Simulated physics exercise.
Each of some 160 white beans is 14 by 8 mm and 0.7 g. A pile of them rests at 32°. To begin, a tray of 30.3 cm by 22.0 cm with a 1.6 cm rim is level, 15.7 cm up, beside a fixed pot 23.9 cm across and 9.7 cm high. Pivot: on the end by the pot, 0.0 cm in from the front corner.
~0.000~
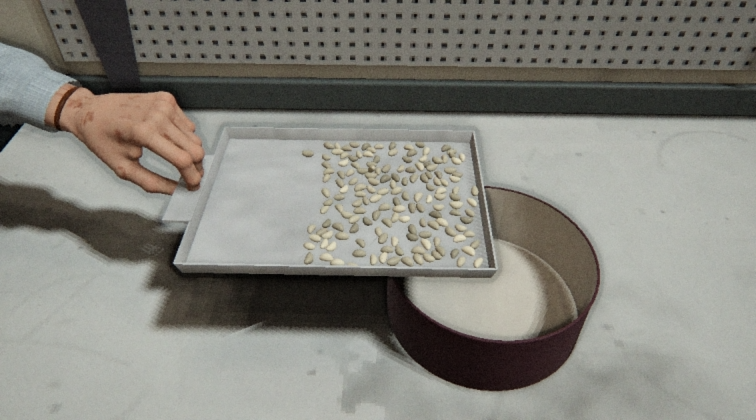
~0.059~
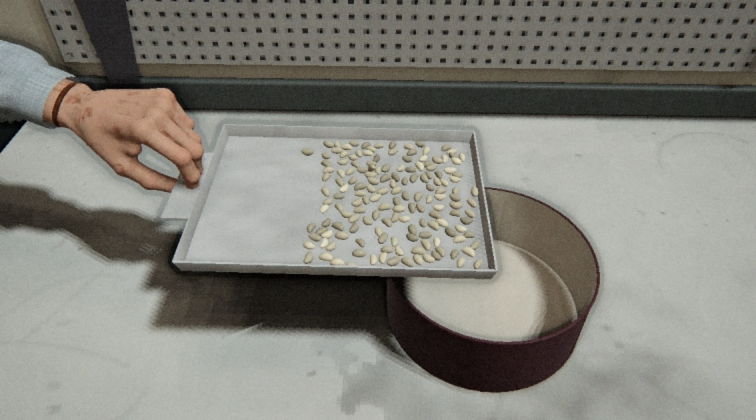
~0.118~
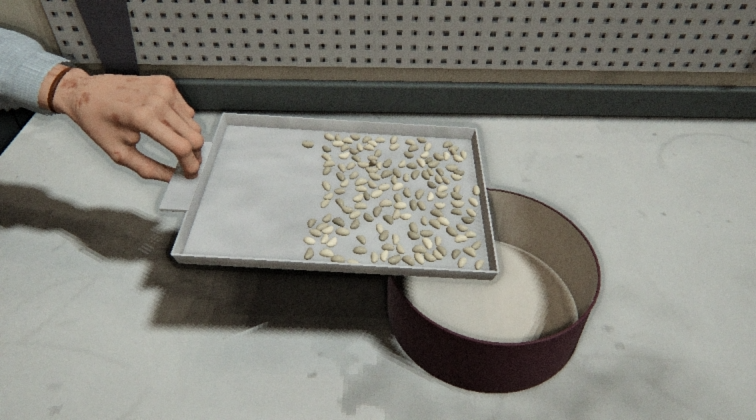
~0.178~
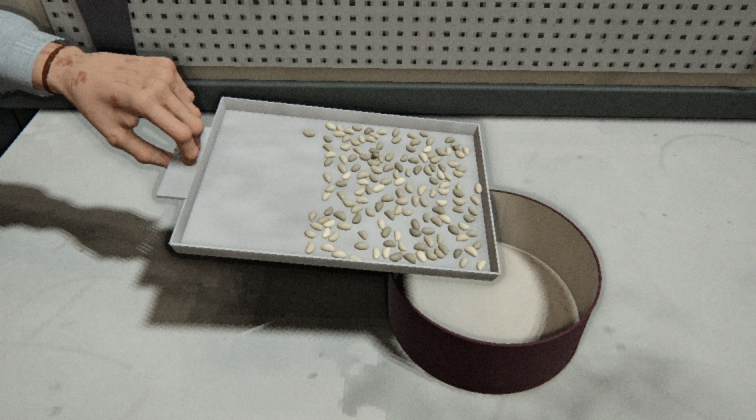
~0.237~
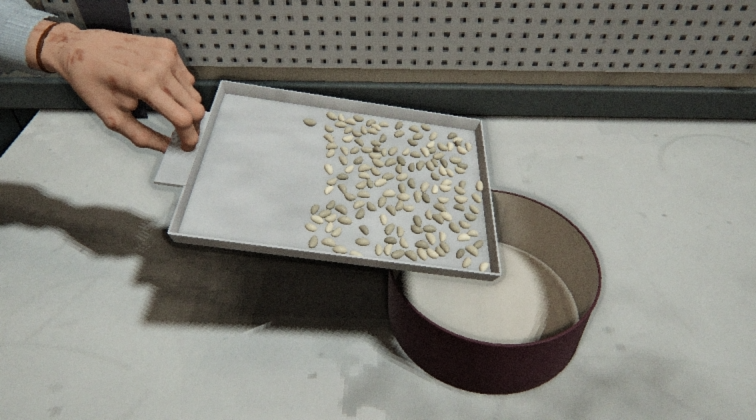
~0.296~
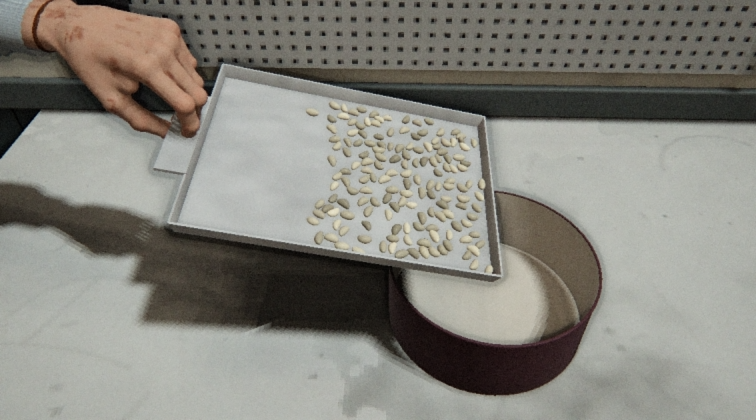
A shallow tray of pale beans tilting gradually down toward the right above a dark round pot, a hand raising its left end.
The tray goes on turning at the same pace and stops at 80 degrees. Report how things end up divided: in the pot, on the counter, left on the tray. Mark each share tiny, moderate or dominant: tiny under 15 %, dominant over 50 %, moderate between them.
Pot: Dominant, counter: Moderate, left on the tray: Tiny.
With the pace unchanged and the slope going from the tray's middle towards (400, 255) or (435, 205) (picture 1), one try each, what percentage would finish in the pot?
Roughly 25 per cent on the first try and 75 per cent on the second.
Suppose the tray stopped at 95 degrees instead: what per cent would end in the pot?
Estimate: Roughly 75 percent.
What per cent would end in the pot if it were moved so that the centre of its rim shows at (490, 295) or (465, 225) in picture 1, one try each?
First try about 95 per cent, second try about 5 per cent.
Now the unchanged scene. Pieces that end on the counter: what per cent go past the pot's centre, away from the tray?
About 90 %.
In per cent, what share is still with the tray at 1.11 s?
Load share: Around 95%.
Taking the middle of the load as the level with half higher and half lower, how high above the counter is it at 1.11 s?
Roughly 22 centimetres.
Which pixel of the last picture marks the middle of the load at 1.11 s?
By then the middle of the load sits around (505, 208).
After 0.78 s, tilt 46 degrees; the tray holds 100 %, the pot 0 %.
After 1.11 s, tilt 67 degrees; the tray holds 95 %, the pot 0 %.
Then, at 1.53 s, tilt 80 degrees; the tray holds 25 %, the pot 50 %.
By 2.8 s all is still; pot 70 %, counter 25 %, tray 5 %.
